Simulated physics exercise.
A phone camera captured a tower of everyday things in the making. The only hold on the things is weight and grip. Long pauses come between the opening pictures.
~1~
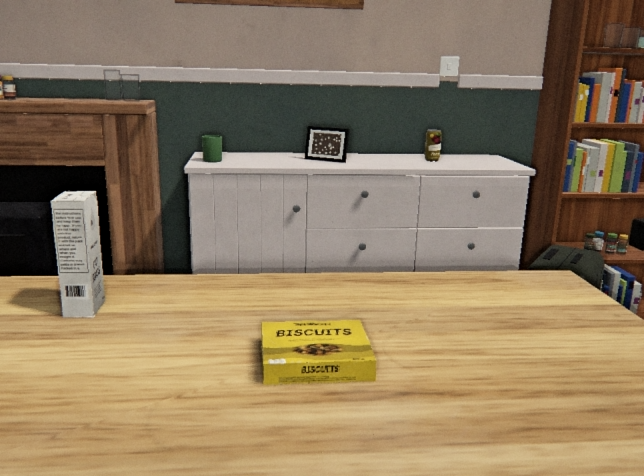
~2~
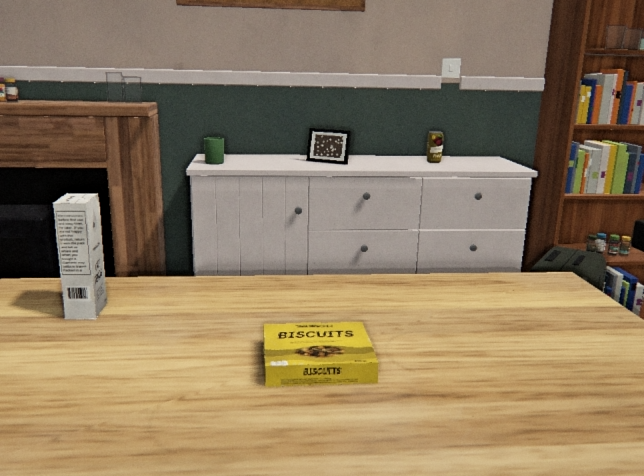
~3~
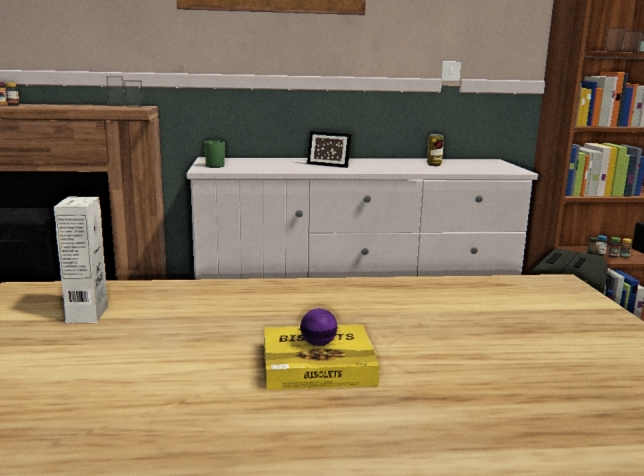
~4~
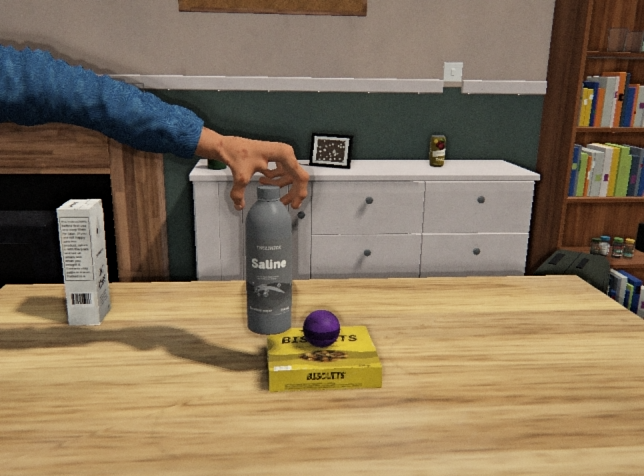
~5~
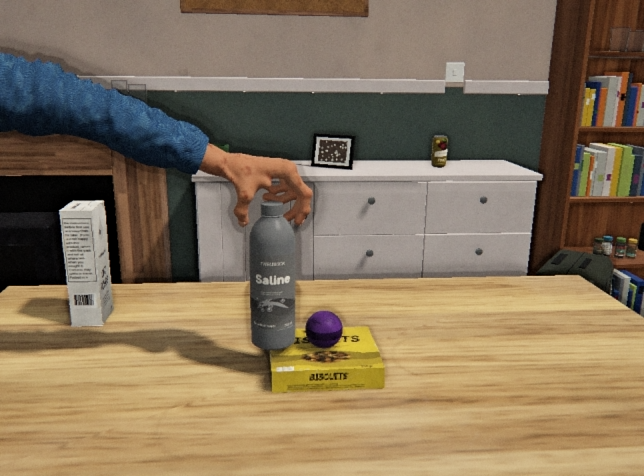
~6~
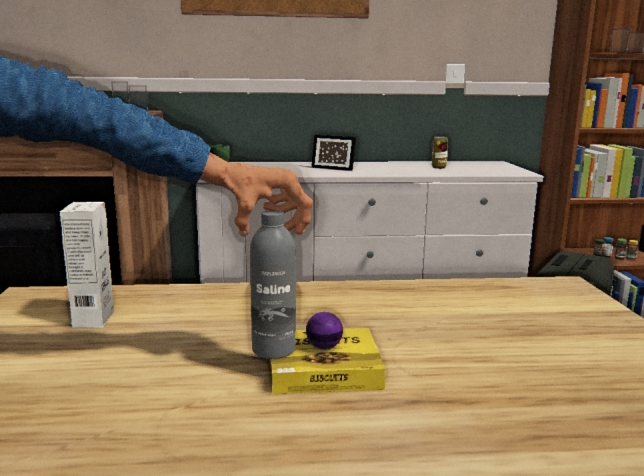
A purple ball appeared on top of a yellow biscuit box on a wooden table, then a hand reached in from the left and lowered a grey saline bottle down beside the ball.
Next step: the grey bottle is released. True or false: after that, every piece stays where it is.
True.
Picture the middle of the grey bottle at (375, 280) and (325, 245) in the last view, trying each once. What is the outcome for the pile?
Stays standing, then topples over.
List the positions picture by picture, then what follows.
The last thing is not in view yet, in the first frame.
The last thing is not in view yet; yellow packet (317, 352), in the second frame.
The last thing is not in view yet; white carton (83, 260), in the third frame.
Still above its spot; grey bottle (269, 259); purple ball (322, 328), in the fourth frame.
Still above its spot; grey bottle (273, 274); yellow packet (324, 357), in the fifth frame.
Set down, still held; grey bottle (273, 283); white carton (89, 264), in the sixth frame.
Then, 0.70 s later than the last frame, all is still.
Then, 1.60 s later than the last frame, grey bottle resting near (273, 284).
When it is over, all 4 as before. End places, in pixels of the last picture, grey bottle near (273, 284). The pile holds.
